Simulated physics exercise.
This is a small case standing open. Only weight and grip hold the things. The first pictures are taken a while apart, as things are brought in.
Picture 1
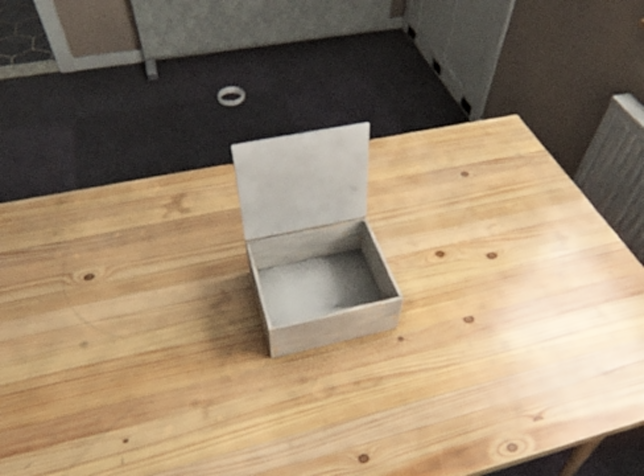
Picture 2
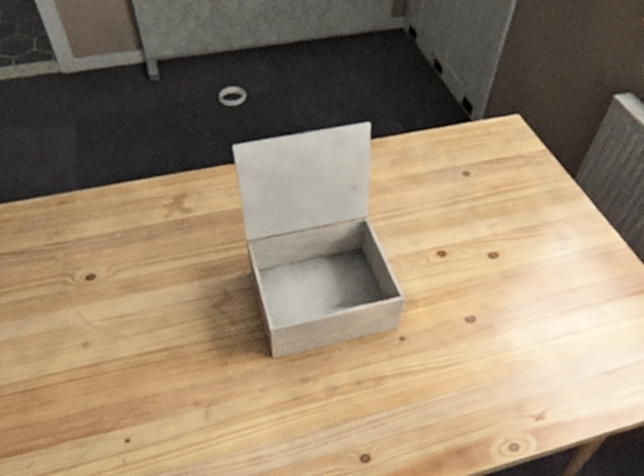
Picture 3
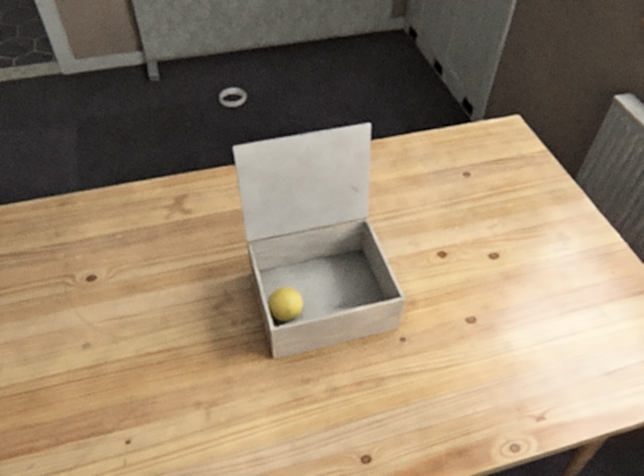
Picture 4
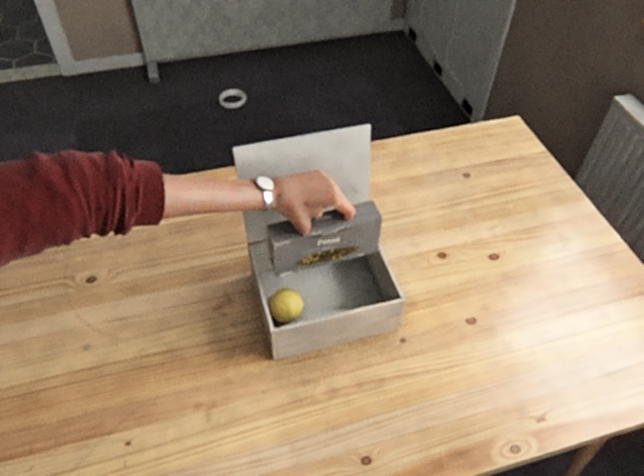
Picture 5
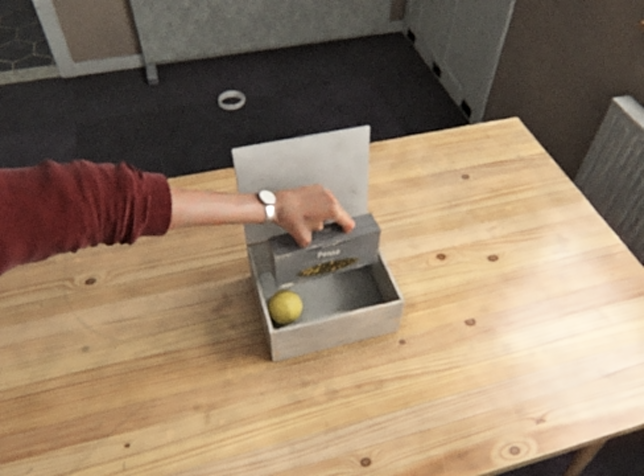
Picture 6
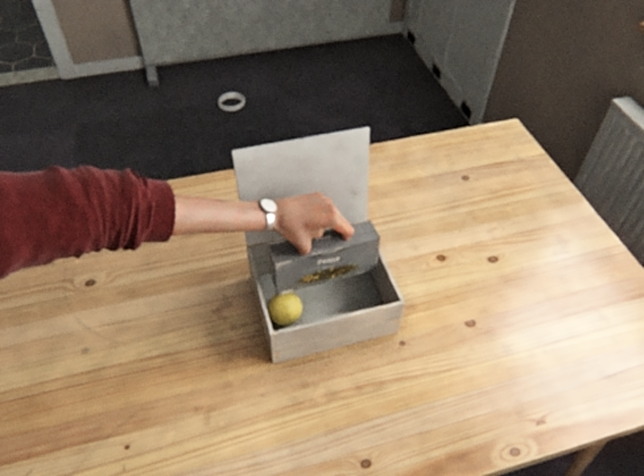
The clip shows an open, empty case on a wooden table, then a yellow lemon inside it at the left. A hand in a red sleeve then holds a grey packet upright inside the case, lowering it slightly behind the lemon.
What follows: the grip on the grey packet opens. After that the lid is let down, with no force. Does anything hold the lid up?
Here the lid shuts flat.
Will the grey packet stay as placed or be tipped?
It ends up tilted.
Then, 0.40 s after the last picture, grey packet on its side near (311, 271); yellow lemon rolled a little.
Then, 1.20 s after the last picture, lid starting down; grey packet on its side near (311, 278); yellow lemon rolled a little.
Then, 1.70 s after the last picture, lid 53° above the rim; grey packet on its side near (311, 278); yellow lemon rolled a little.
Then, 2.20 s after the last picture, lid 13° above the rim; grey packet on its side near (311, 278); yellow lemon rolled a little.
At rest, lid shut; tipped over in the box, grey packet; yellow lemon in place. Seen from the same camera at the end, grey packet near (311, 278).
